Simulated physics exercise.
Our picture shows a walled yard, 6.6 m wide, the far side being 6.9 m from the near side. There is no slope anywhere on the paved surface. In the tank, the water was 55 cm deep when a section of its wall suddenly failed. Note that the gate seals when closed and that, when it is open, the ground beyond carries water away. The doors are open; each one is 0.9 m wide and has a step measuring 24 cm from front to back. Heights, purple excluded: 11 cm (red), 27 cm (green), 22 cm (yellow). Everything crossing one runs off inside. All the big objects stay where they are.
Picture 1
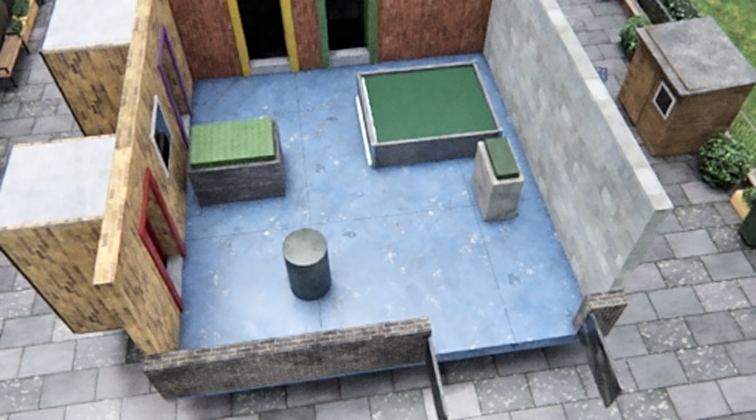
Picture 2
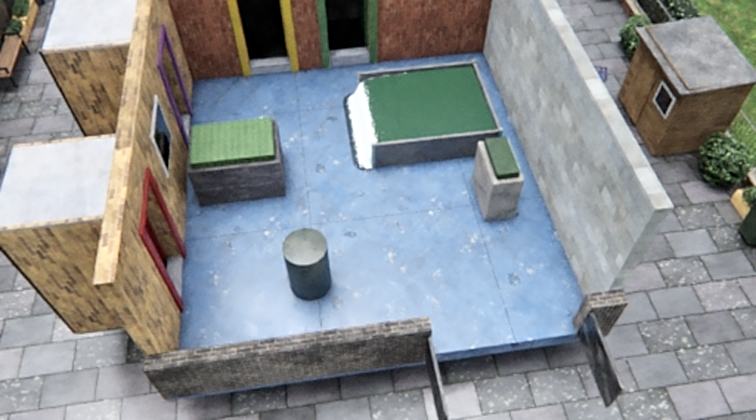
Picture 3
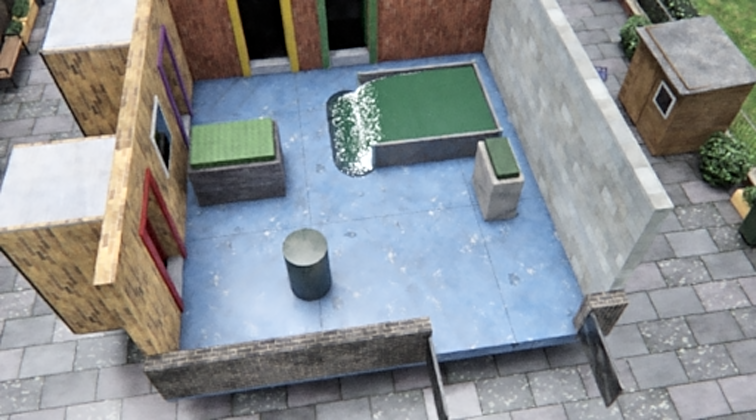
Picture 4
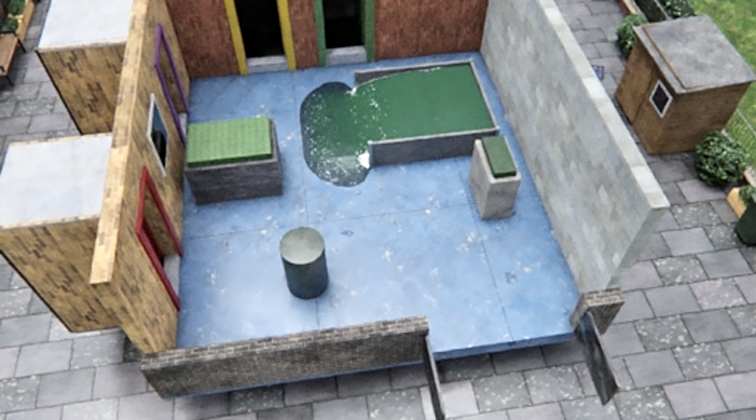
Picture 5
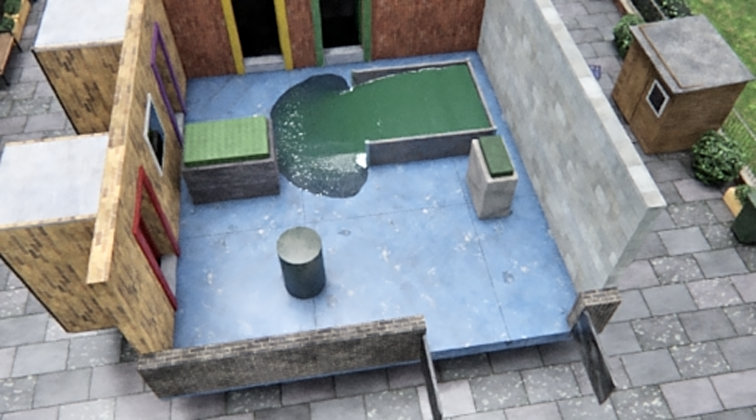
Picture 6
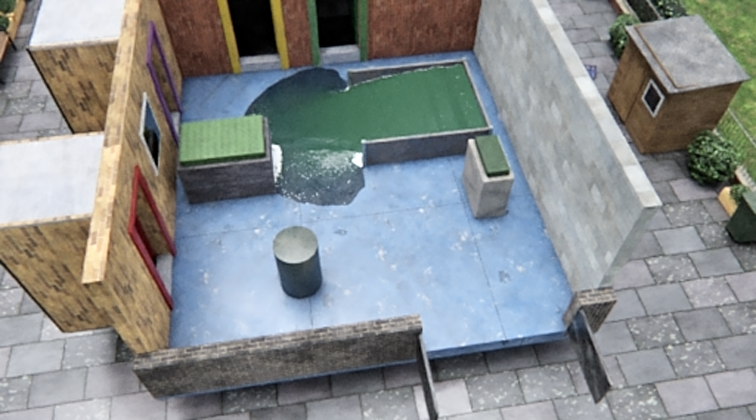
Green water pouring from the left side of a rectangular tank and spreading across the blue floor of a walled yard.
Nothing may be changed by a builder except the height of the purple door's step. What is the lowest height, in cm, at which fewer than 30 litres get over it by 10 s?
24 cm.
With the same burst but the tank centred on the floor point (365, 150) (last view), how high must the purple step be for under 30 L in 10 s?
Roughly 19 centimetres.
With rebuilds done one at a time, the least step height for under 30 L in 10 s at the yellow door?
Yellow - roughly 11.0 cm.
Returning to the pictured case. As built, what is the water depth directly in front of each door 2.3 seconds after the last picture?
Purple door 28 cm, red door 4 cm, green door 1 cm, yellow door 12 cm.
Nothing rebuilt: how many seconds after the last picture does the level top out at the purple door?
I'd guess close to 2.0 seconds.
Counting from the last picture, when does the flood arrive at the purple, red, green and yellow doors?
Door purple: 0.4 seconds; door red: 2.0 seconds; door green: 0.6 seconds; door yellow: 0.4 seconds.
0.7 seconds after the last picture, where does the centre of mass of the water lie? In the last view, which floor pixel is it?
I'd put it close to (370, 124).
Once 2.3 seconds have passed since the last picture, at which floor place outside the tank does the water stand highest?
Look close to (182, 90).
Then, 0.7 s after the last picture water covers 30 % of the floor, deepest (34 cm) near (281, 153); 17 cm at the purple door, 4 litres in over its 10 cm step.
Then, 2.3 s after the last picture water covers 50 % of the floor, deepest (33 cm) near (182, 90); 28 cm at the purple door, 166 litres in over its 10 cm step.
Then, 9.3 s after the last picture water covers 95 % of the floor, deepest (12 cm) near (478, 72); 7 cm at the purple door, 330 litres in over its 10 cm step.
At the purple door as built, the water peaked near 28 cm, 2.1 s after the last picture.
Run again over the same 10 s with other heights there, 56 litres in over 21.5 cm, 3 litres over 29 cm. The limit of 30 litres is kept from about 24 cm up.
